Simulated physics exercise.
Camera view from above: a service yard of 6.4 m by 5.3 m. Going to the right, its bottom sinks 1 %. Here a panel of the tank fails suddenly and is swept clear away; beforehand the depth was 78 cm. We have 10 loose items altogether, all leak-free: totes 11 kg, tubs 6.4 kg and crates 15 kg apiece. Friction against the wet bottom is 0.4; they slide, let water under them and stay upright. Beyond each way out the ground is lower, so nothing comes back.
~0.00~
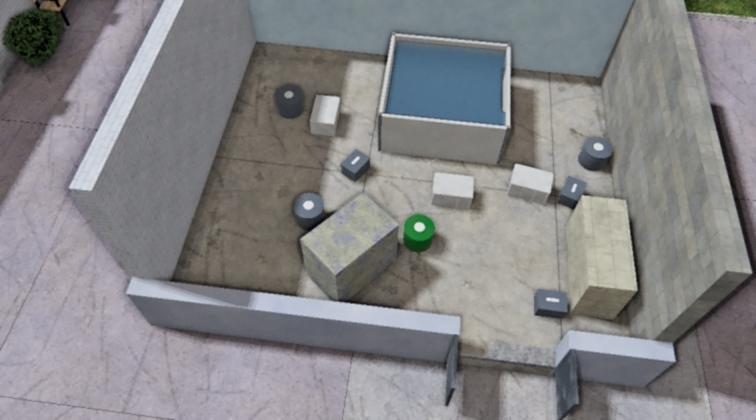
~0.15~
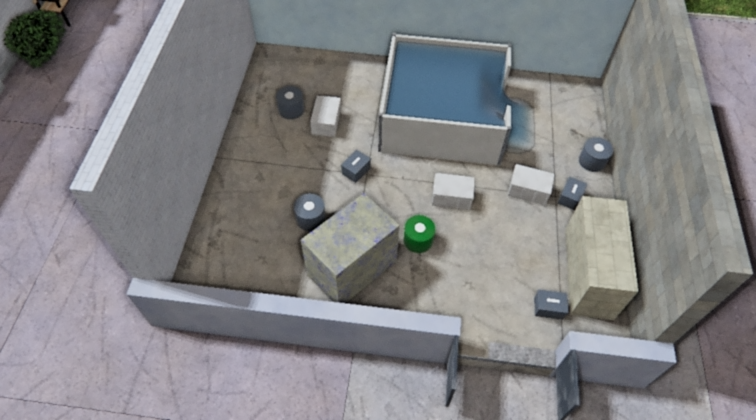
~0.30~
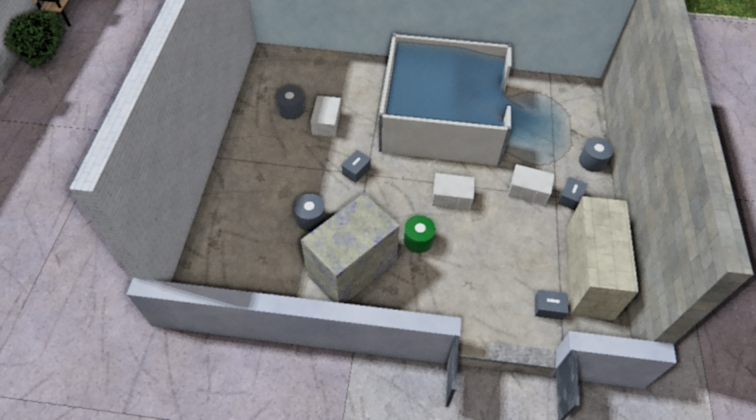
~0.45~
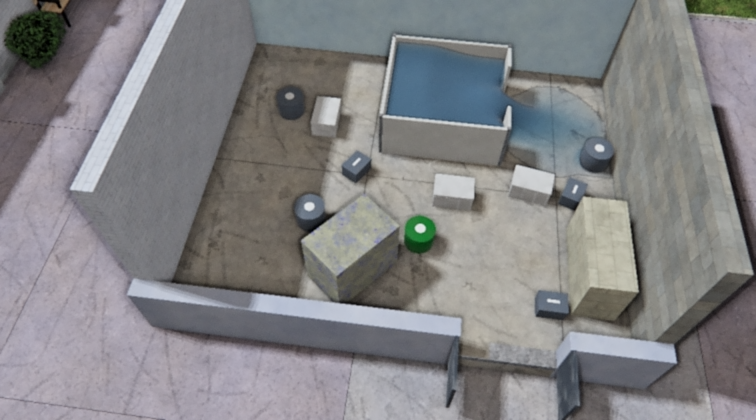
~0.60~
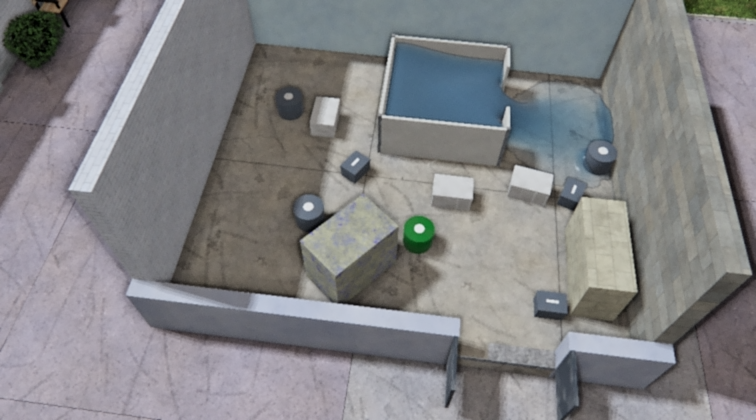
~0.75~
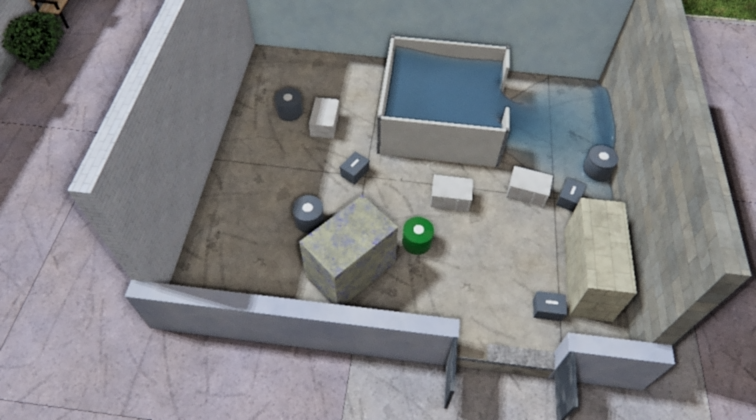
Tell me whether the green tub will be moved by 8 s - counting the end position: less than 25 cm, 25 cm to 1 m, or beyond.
By then the green tub is well away.
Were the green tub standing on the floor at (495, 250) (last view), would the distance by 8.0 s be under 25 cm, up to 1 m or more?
In the end it is hauled off.
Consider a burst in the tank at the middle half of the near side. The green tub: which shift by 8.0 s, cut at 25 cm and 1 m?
Well, the green tub is flushed away.
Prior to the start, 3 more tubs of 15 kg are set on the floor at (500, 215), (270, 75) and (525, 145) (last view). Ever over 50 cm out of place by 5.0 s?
Listed order gives above the limit, above the limit, above the limit.
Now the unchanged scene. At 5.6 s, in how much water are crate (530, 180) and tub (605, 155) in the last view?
First about 8 cm, second about 15 cm.
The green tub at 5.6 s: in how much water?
Close to 6 centimetres.
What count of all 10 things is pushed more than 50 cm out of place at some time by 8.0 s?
My count gives 7.
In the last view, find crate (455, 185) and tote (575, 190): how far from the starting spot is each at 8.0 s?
First 300 cm, then 80 cm.
After 1.6 s the green tub is near (418, 230), 0.0 m from its start, aground; 0 of 10 are out; 1 afloat.
After 3.6 s the green tub is near (397, 232), 0.3 m from its start, aground; 0 of 10 are out; 2 afloat.
After 5.6 s the green tub is near (322, 186), 1.6 m from its start, afloat; 0 of 10 are out; 4 afloat.
After 8.0 s the green tub is near (212, 175), 3.2 m from its start, afloat; 0 of 10 are out; 5 afloat.
